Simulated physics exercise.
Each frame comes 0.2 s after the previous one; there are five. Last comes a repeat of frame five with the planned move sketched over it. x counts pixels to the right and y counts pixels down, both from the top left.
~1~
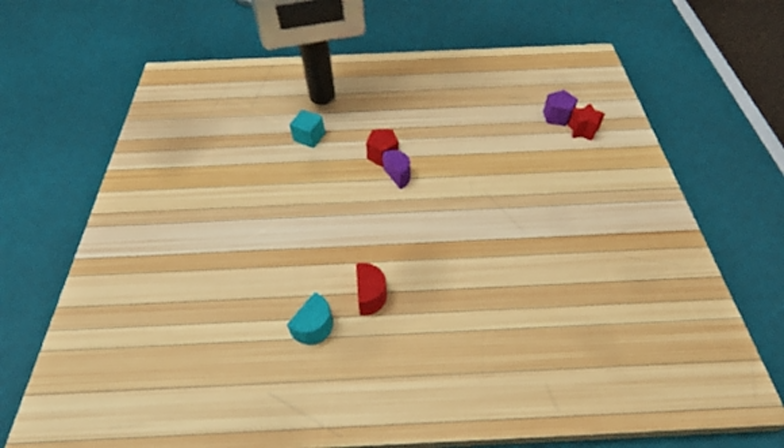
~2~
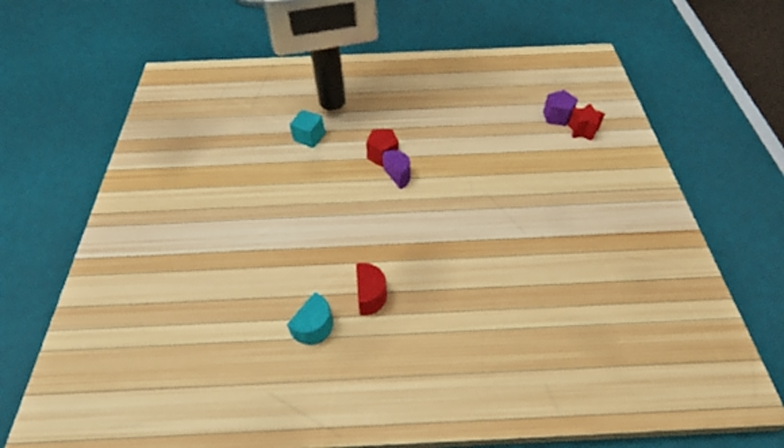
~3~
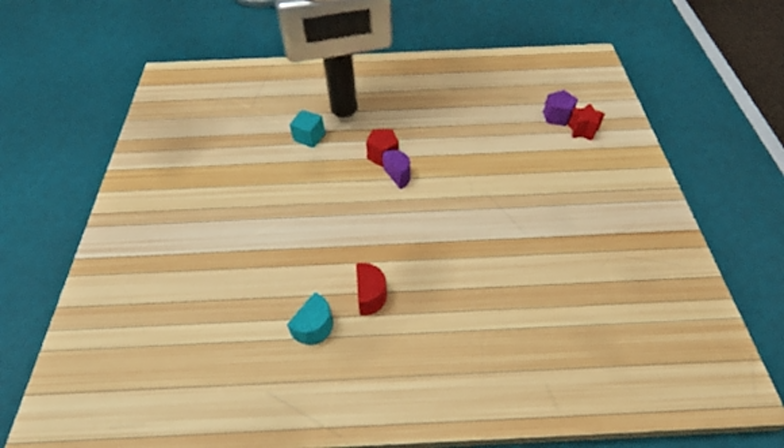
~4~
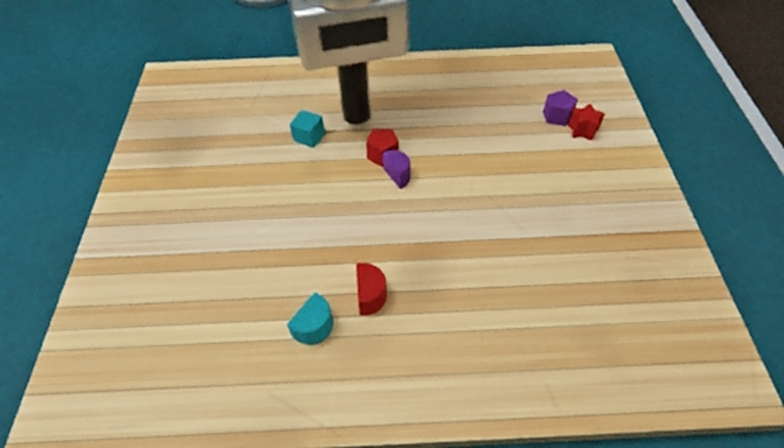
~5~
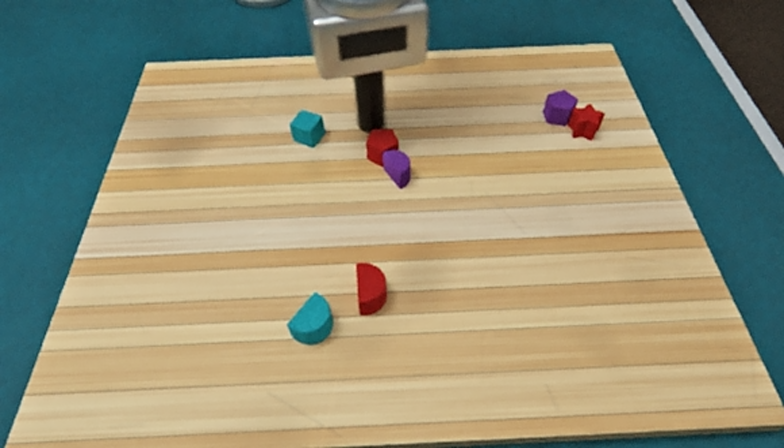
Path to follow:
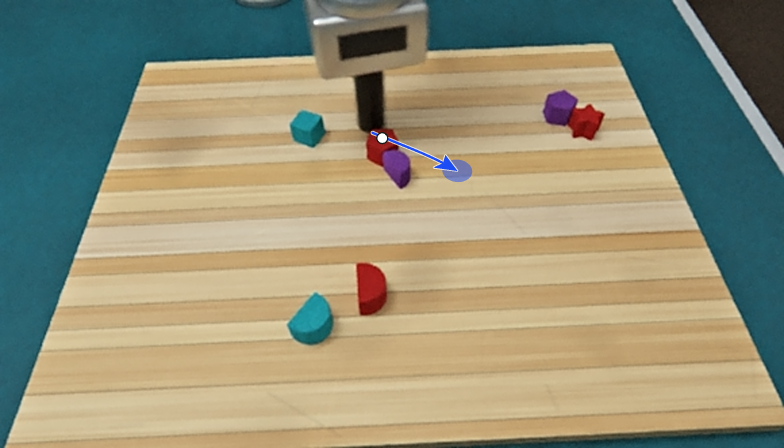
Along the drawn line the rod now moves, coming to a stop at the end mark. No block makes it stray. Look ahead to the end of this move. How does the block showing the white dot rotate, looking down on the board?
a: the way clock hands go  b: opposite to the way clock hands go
(a)
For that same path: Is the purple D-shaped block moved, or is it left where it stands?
That block ends up displaced.
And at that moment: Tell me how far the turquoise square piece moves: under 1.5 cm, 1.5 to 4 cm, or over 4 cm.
I reckon it covers less than 1.5 cm.
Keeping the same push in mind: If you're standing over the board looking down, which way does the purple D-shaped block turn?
The twist is anticlockwise.
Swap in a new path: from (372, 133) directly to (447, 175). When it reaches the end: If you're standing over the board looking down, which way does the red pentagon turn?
Watching from overhead, you'd notice the red pentagon rotating clockwise.
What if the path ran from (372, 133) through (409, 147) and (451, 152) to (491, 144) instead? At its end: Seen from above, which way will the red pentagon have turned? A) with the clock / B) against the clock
The one that fits is A, with the clock.
The line goes from (372, 133) through (414, 150) to (457, 171); the dot is on the red pentagon.
On the path given first. One third of the way, rod at (401, 135); red pentagon at (390, 149), turned 55° clockwise; purple D-shaped block at (400, 170), turned 40° anticlockwise.
Two thirds of the way, rod at (430, 148); red pentagon at (393, 151), turned 75° clockwise; purple D-shaped block at (399, 172), turned 50° anticlockwise.
At the end, rod at (458, 162); turquoise square piece unmoved; red pentagon at (393, 151), turned 75° clockwise; purple D-shaped block at (399, 172), turned 50° anticlockwise.
